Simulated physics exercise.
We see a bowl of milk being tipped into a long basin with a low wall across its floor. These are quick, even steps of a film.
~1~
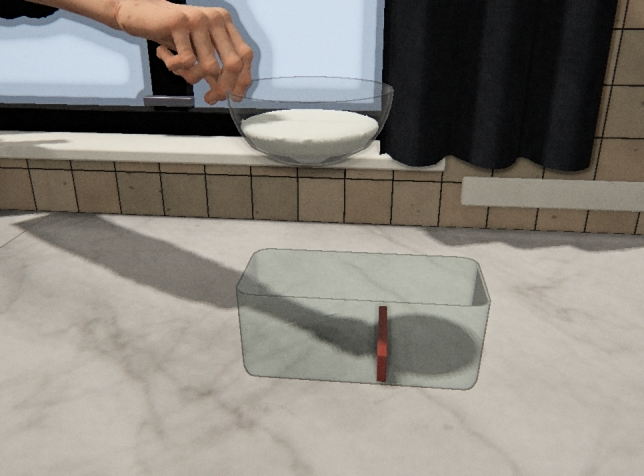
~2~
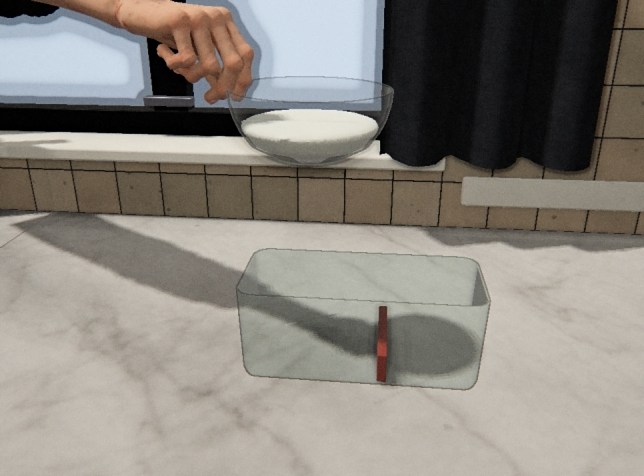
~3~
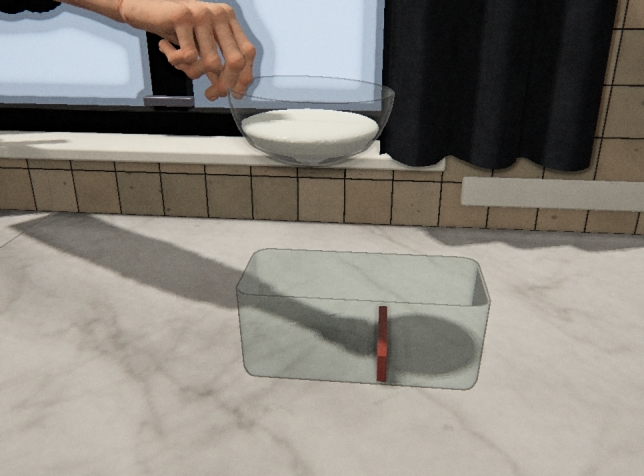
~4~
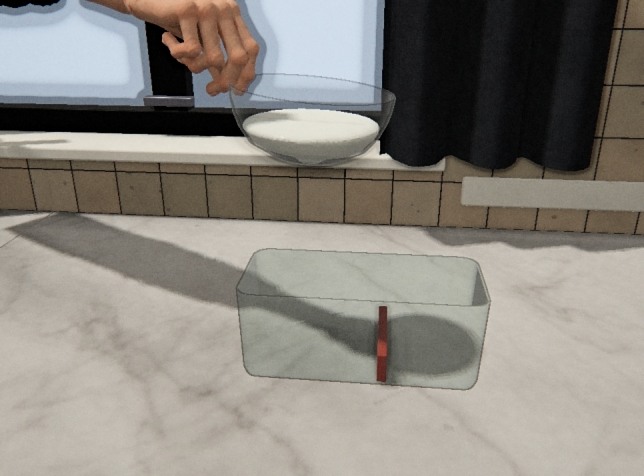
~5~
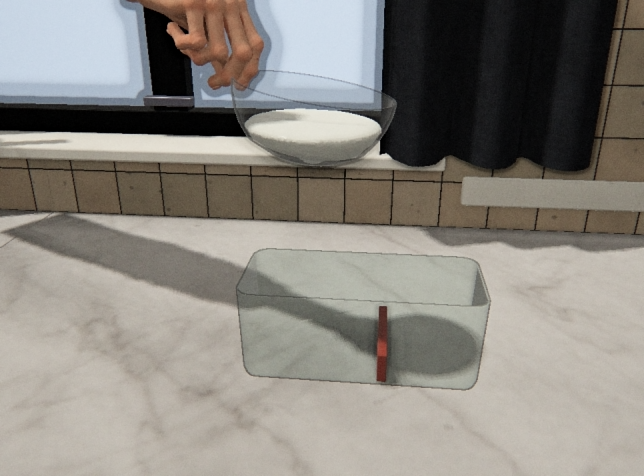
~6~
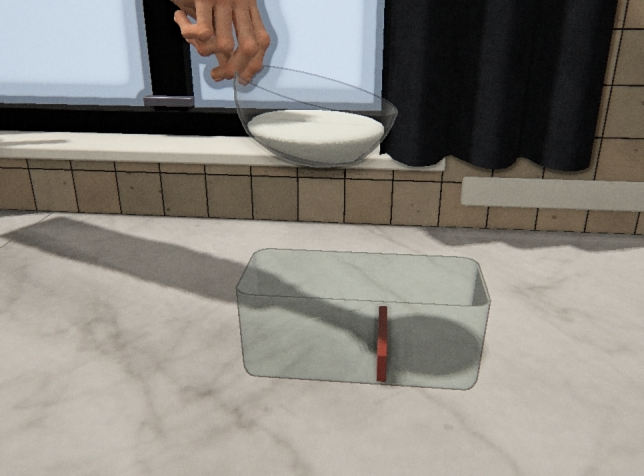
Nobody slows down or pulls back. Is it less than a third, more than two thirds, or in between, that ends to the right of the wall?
It comes to above two thirds.
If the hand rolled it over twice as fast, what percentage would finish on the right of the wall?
Roughly 60 in a hundred.
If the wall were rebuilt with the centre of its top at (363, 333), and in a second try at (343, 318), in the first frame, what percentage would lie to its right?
Roughly 90 per cent, and 95 per cent.
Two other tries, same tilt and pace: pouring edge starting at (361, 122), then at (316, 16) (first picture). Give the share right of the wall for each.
Near 60 % and 20 %.
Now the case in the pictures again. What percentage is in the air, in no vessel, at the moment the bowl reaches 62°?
About 35 per cent.
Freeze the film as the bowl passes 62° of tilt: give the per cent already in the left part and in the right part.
Left: 0 %. Right: 5 %.
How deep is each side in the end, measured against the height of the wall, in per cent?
Some 10 per cent left and 90 right.
A moment on, the bowl is tipped part way and 60 per cent is still to pour, 0 is left of the wall and 7 right of it.
Next, the bowl is tipped on its side and 5 per cent is still to pour, 3 is left of the wall and 74 right of it.
Then the bowl is tipped on its side and 0 per cent is still to pour, 11 is left of the wall and 88 right of it.
Later the bowl is tipped on its side and 0 per cent is still to pour, 11 is left of the wall and 88 right of it.
At rest 11 per cent lies left of the wall, 88 right of it and 1 outside.
